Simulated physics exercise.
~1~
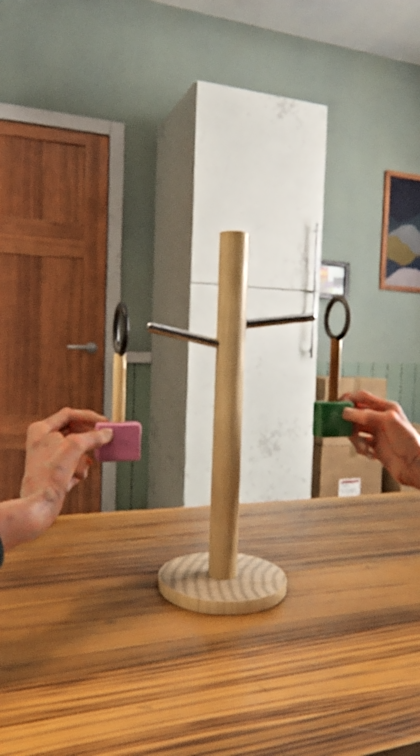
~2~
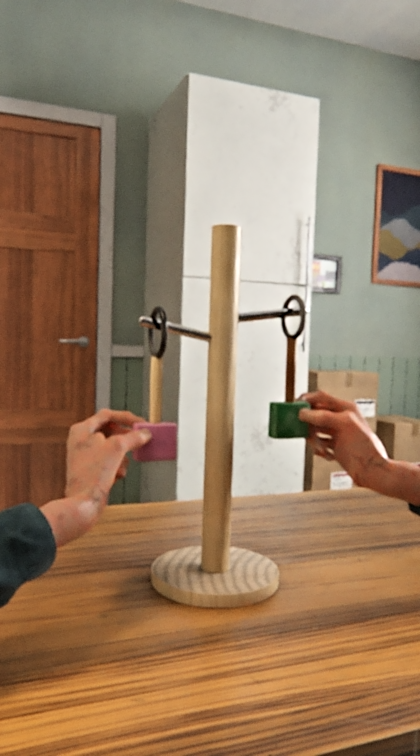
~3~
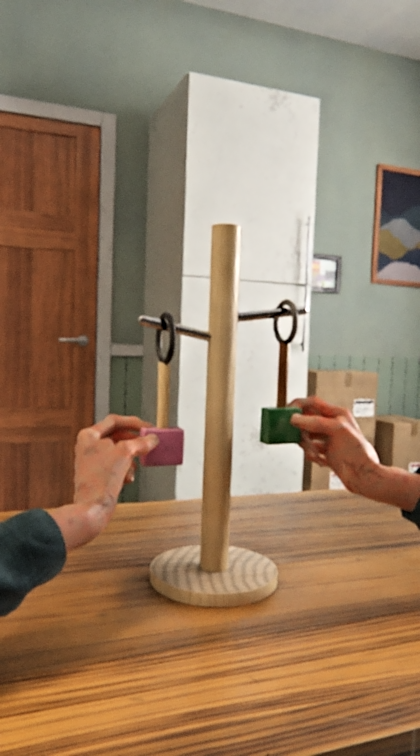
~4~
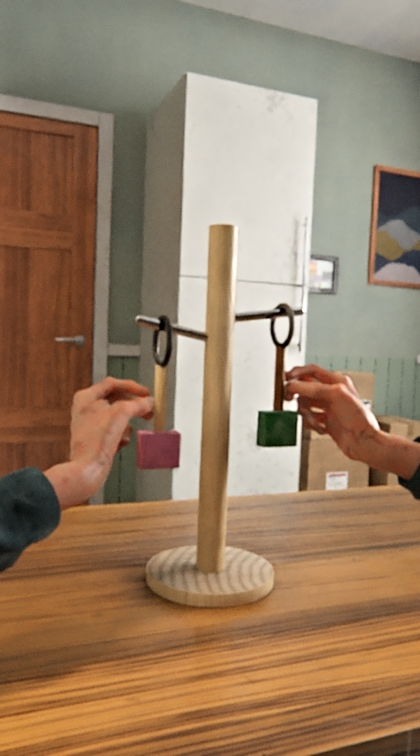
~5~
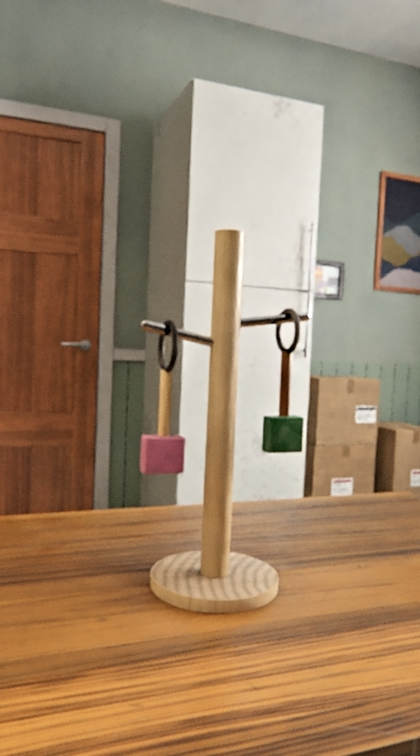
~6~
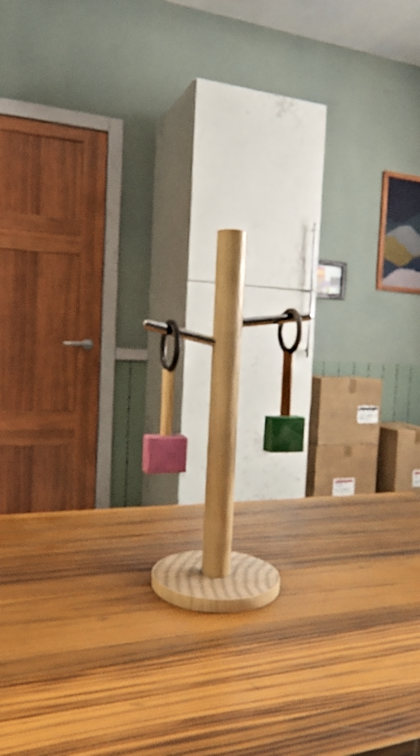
A pale wooden post on a round base stands on a striped wooden table, a dark peg reaching out on each side, seen from across the table by a slightly swaying camera. Behind it are a tall white cabinet, a brown door on the left and cardboard boxes on the right. Two hands hold ringed objects by their blocks, pink on the left and green on the right. They bring both inward, passing the dark rings over the pegs. The fingers let go and the hands withdraw from view. Both objects stay hanging from their pegs, blocks down.
